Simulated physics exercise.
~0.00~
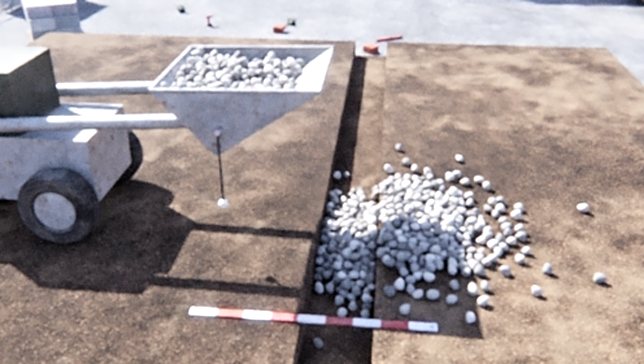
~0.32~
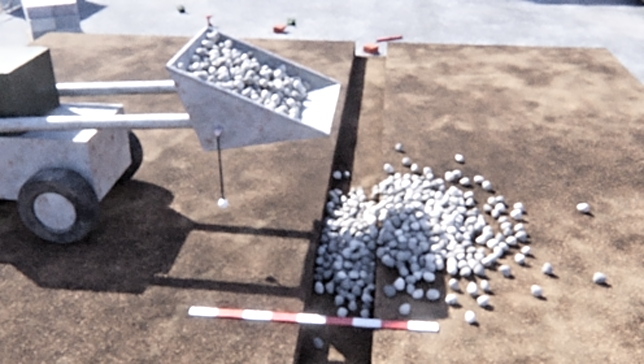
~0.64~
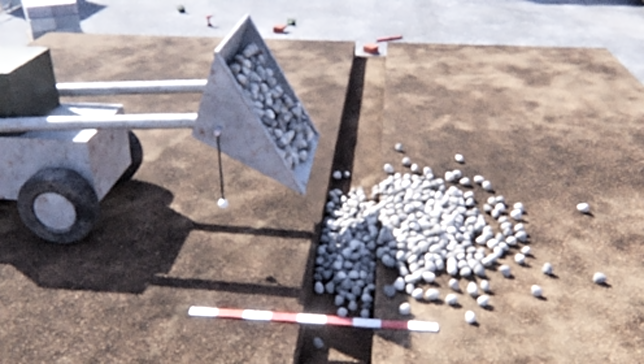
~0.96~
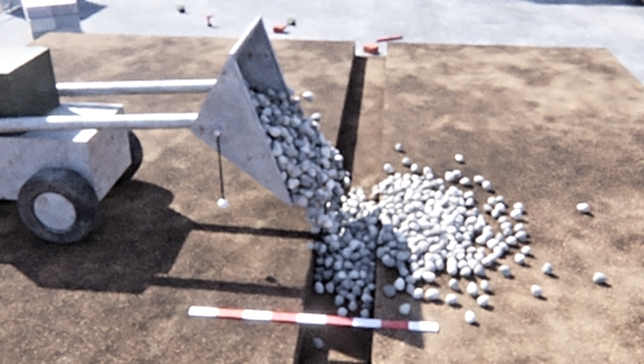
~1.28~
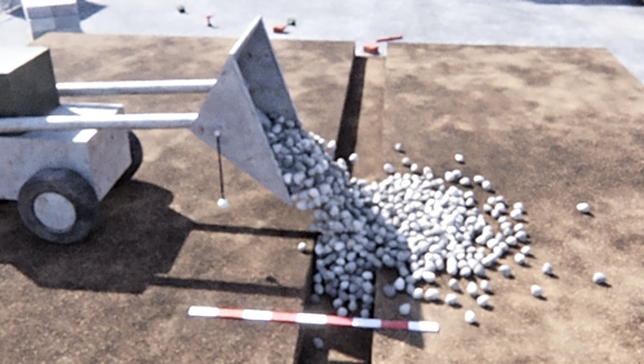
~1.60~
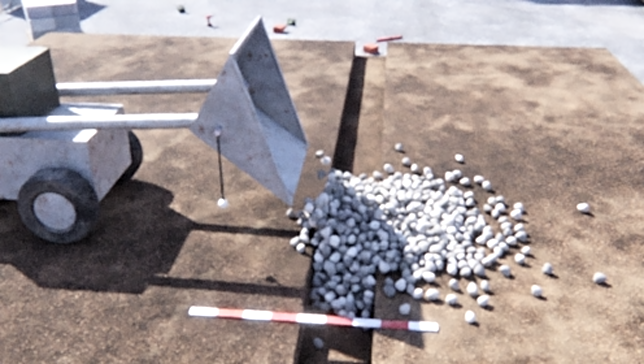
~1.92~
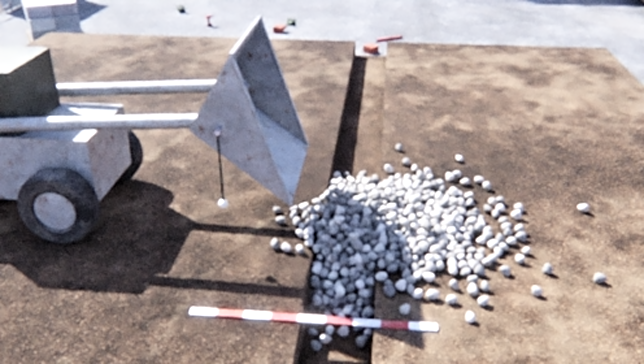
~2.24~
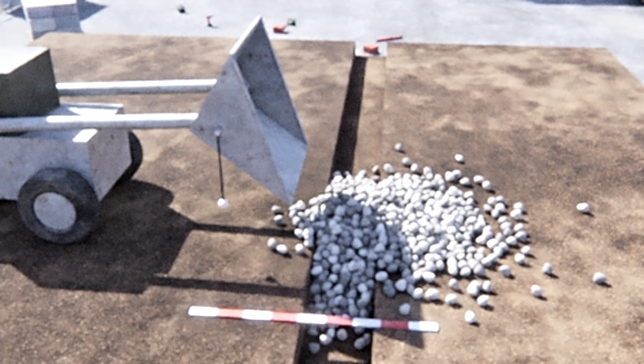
A grey wheeled machine with two pale arms stands at the left on brown ground, seen from above at an angle, holding a metal bucket full of whitish stones. A small white ball hangs beneath the bucket, a dark narrow trench runs ahead, and a red and white striped pole lies across it near an earlier heap of stones. The bucket tips forward to the right, and the stones stay in at first, then pour out in a stream over the trench. The bucket stops steeply tilted and empties, while the stones spread and settle into one larger heap, mostly filling and covering that part of the trench, with a few lying on the near left edge.
